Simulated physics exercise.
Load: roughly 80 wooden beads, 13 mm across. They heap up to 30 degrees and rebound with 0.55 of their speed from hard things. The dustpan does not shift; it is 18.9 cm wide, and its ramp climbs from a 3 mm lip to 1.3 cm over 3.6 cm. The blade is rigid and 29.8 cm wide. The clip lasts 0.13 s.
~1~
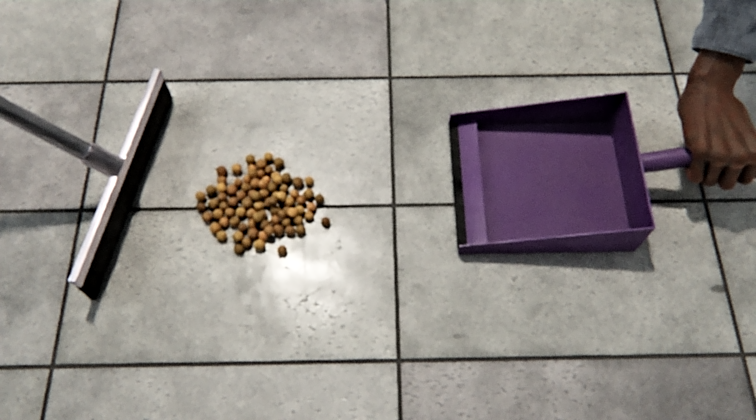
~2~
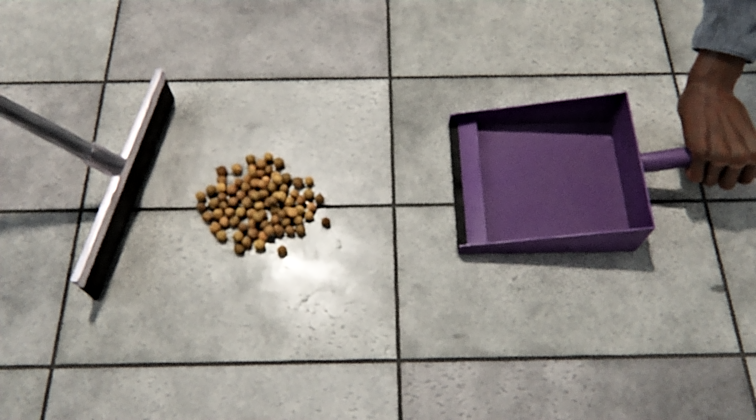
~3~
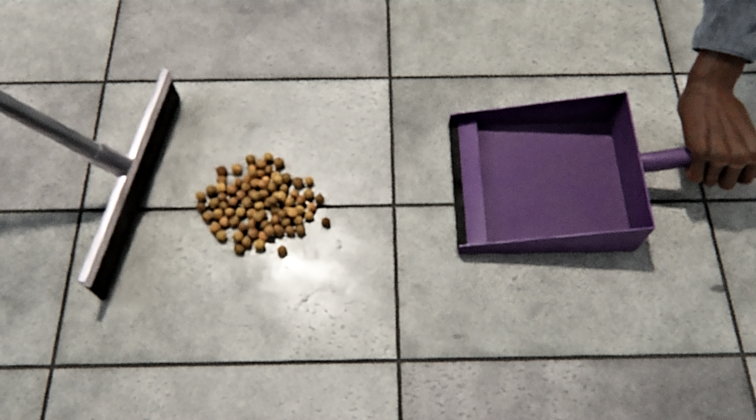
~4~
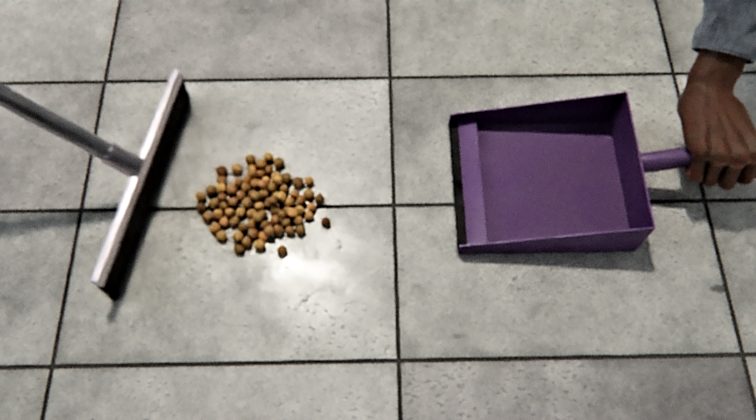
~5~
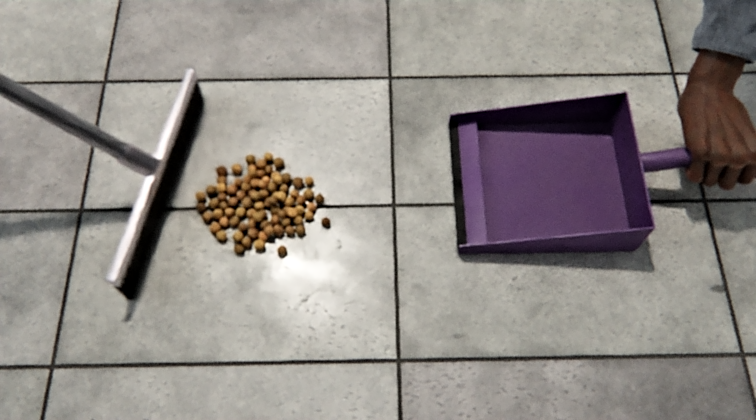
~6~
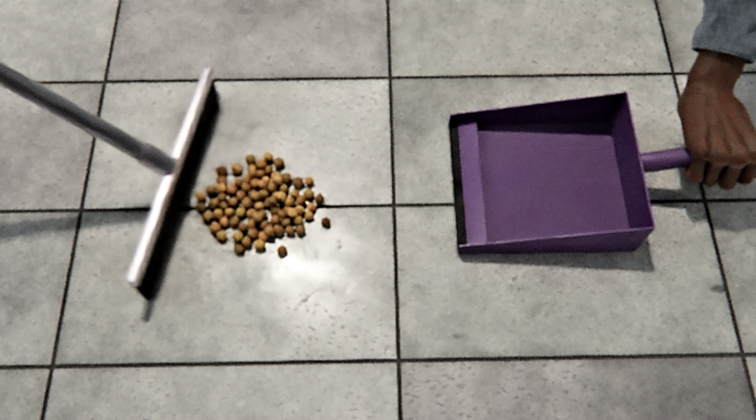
A hand held a purple dustpan still on the gray tiled floor while a wide blade on a metal handle slid right, closing in on a pile of small brown pieces that stayed put.
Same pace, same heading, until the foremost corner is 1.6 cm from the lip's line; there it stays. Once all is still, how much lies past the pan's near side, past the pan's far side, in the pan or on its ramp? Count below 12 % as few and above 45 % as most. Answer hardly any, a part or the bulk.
Past the pan's near side: A part; past the pan's far side: Hardly any; in the pan or on its ramp: A part.
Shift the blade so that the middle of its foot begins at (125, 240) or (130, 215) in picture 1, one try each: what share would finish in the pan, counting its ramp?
Some 20 and 25 per cent.
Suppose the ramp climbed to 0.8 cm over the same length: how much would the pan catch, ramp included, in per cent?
In that case some 25 per cent.
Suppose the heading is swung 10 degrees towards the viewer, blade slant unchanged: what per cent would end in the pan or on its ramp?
It would be near 20 per cent.
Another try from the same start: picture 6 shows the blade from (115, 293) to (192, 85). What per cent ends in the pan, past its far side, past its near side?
Pan 15, far 0, near 45.
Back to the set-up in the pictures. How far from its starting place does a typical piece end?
Some 26 cm.
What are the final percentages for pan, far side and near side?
Near side 30; far side 5; pan 20.
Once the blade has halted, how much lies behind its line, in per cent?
Some 0 per cent.
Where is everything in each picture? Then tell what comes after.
In the first picture, blade from (77, 282) to (159, 77), moved 0.0 cm, 0 of the pieces shifted so far; middle of the pieces at (259, 206); pan at (553, 185).
In the second picture, blade from (79, 282) to (161, 77), moved 0.3 cm, 0 of the pieces shifted so far; middle of the pieces at (259, 206).
In the third picture, blade from (86, 282) to (167, 77), moved 1.1 cm, 0 of the pieces shifted so far; middle of the pieces at (259, 206).
In the fourth picture, blade from (99, 282) to (178, 77), moved 2.5 cm, 0 of the pieces shifted so far; middle of the pieces at (259, 206).
In the fifth picture, blade from (115, 282) to (192, 77), moved 4.3 cm, 0 of the pieces shifted so far; middle of the pieces at (259, 206).
In the sixth picture, blade from (134, 281) to (208, 76), moved 6.5 cm, 0 of the pieces shifted so far; middle of the pieces at (259, 206); pan at (553, 185).
Then, 0.18 s after the last picture, middle of the blade 19 cm from the lip; 0 % over the lip, far side 0 %, near side 15 %.
Then, 0.30 s after the last picture, middle of the blade 9 cm from the lip; 0 % over the lip, far side 0 %, near side 25 %.
Then, 0.55 s after the last picture, middle of the blade 5 cm from the lip; 25 % over the lip, far side 5 %, near side 30 %.
In the end, near side 30 %, far side 5 %, pan 20 %, in front of the lip or behind the blade 45 %.
